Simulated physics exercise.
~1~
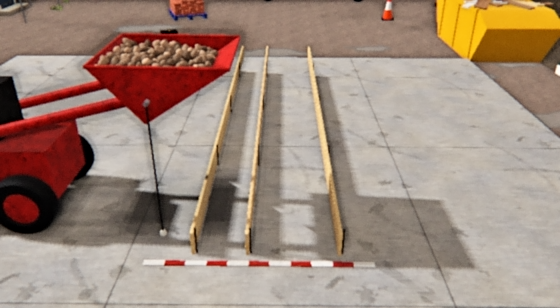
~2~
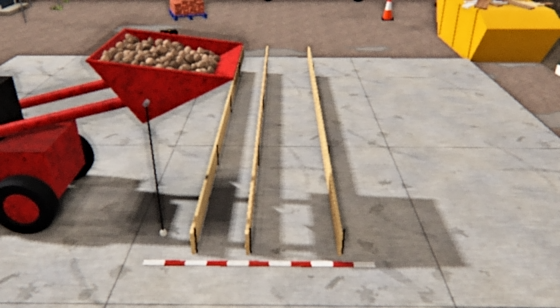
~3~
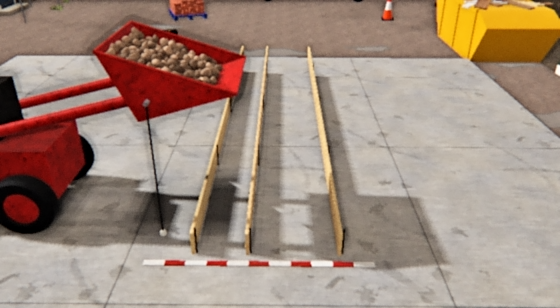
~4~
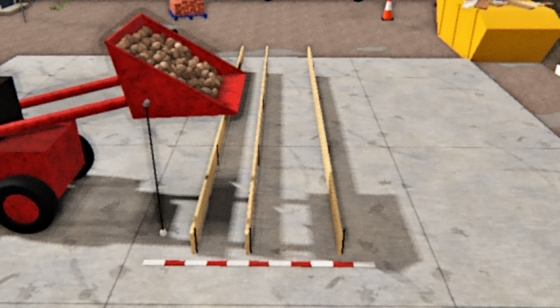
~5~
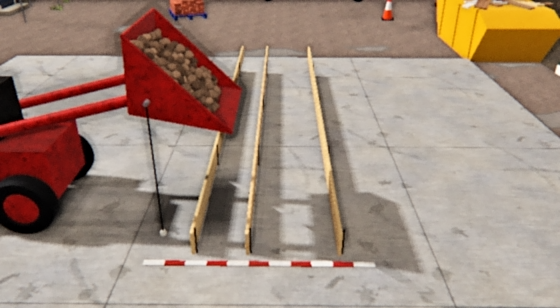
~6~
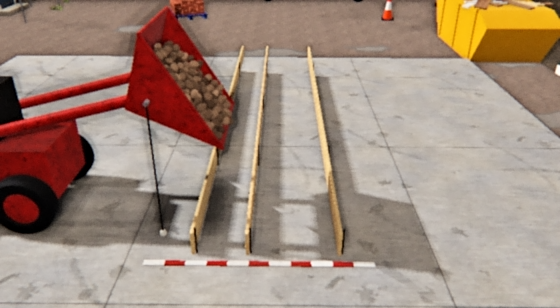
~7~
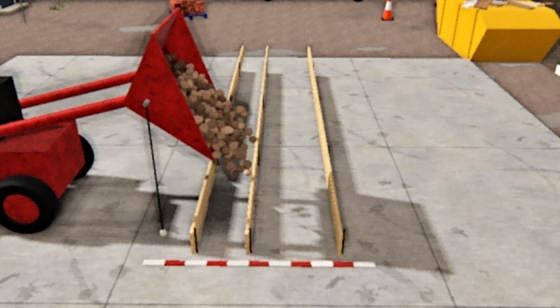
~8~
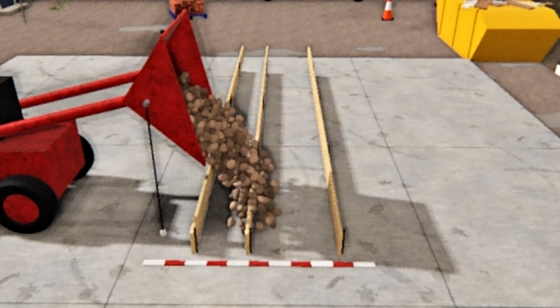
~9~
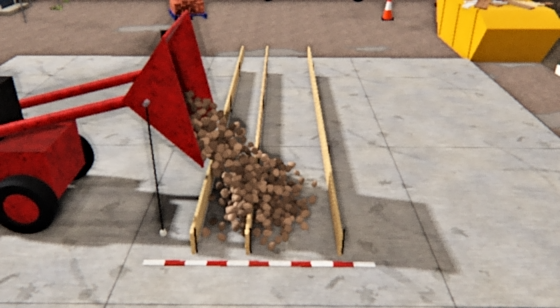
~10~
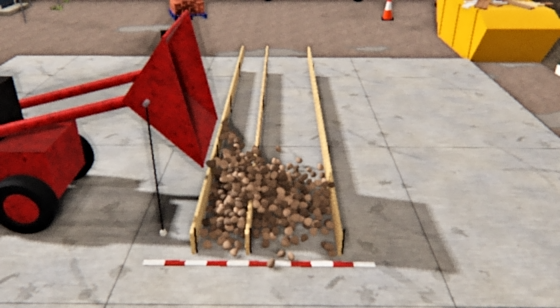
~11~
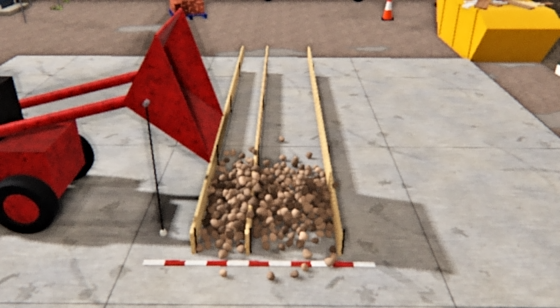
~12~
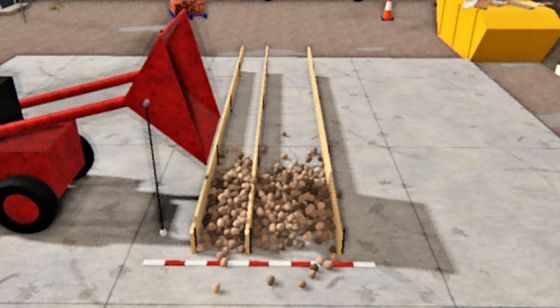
Red loader bucket tipping forward and spilling brown cobbles across wooden planks on concrete, leaving them heaped in both bays, a few strays beyond.
